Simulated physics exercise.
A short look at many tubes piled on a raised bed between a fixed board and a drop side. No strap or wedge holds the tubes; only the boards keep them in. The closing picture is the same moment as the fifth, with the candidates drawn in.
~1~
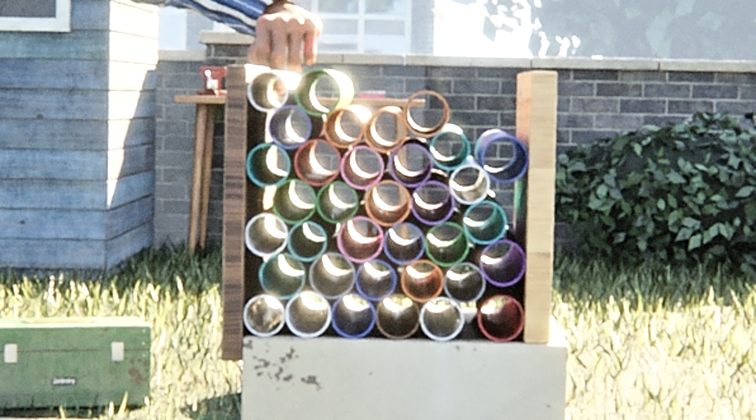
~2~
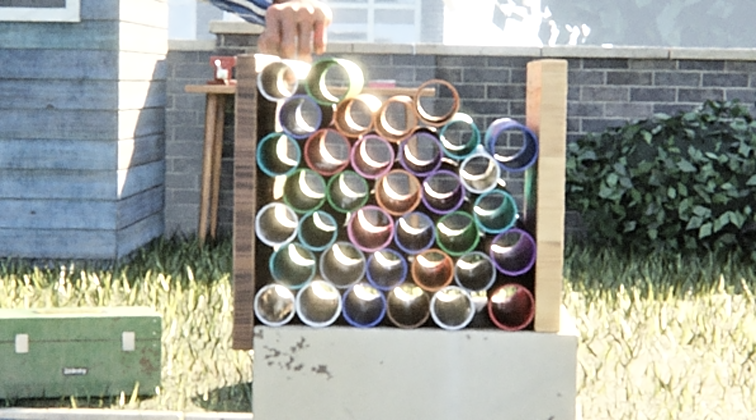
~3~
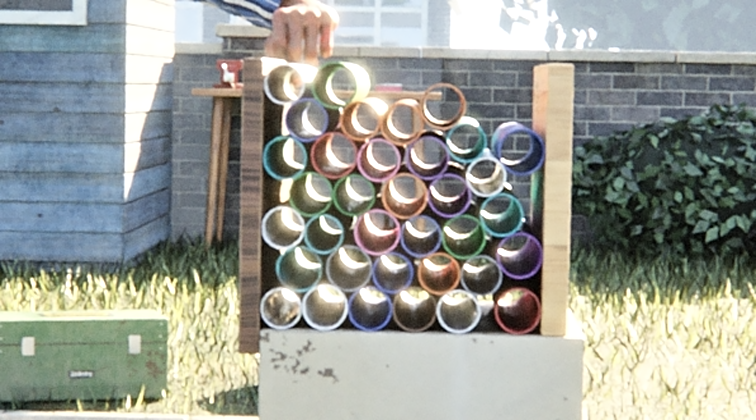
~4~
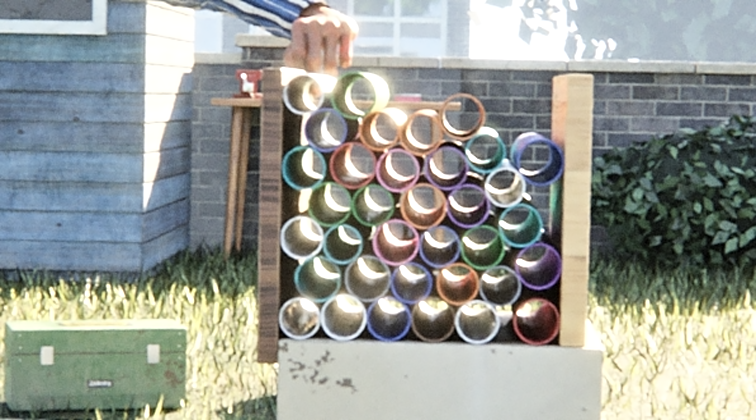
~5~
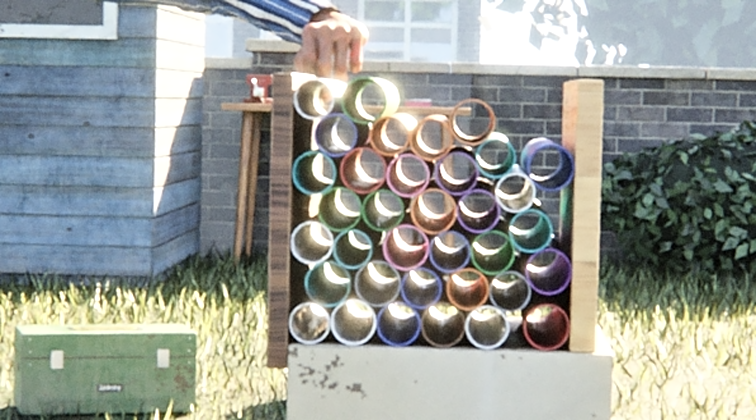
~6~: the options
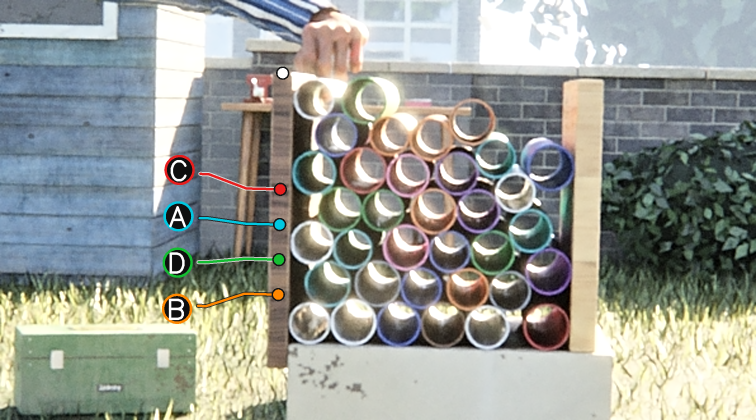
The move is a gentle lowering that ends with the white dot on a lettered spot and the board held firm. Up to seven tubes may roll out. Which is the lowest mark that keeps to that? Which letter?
Down to D.
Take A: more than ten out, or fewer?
At A, fewer than ten.
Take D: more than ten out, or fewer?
Fewer than ten.
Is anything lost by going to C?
Yes, at C.
On the marked copy, A at (279, 225); B at (278, 294); C at (280, 189); D at (279, 260); the white dot at (282, 73).
With D. Early on, top of the board (293, 154).
Further on, top of the board (291, 247).
At the end, top of the board (290, 259), about four out over the board.
As for the rest, A three out over the board; B eight out over the board; C one out over the board.
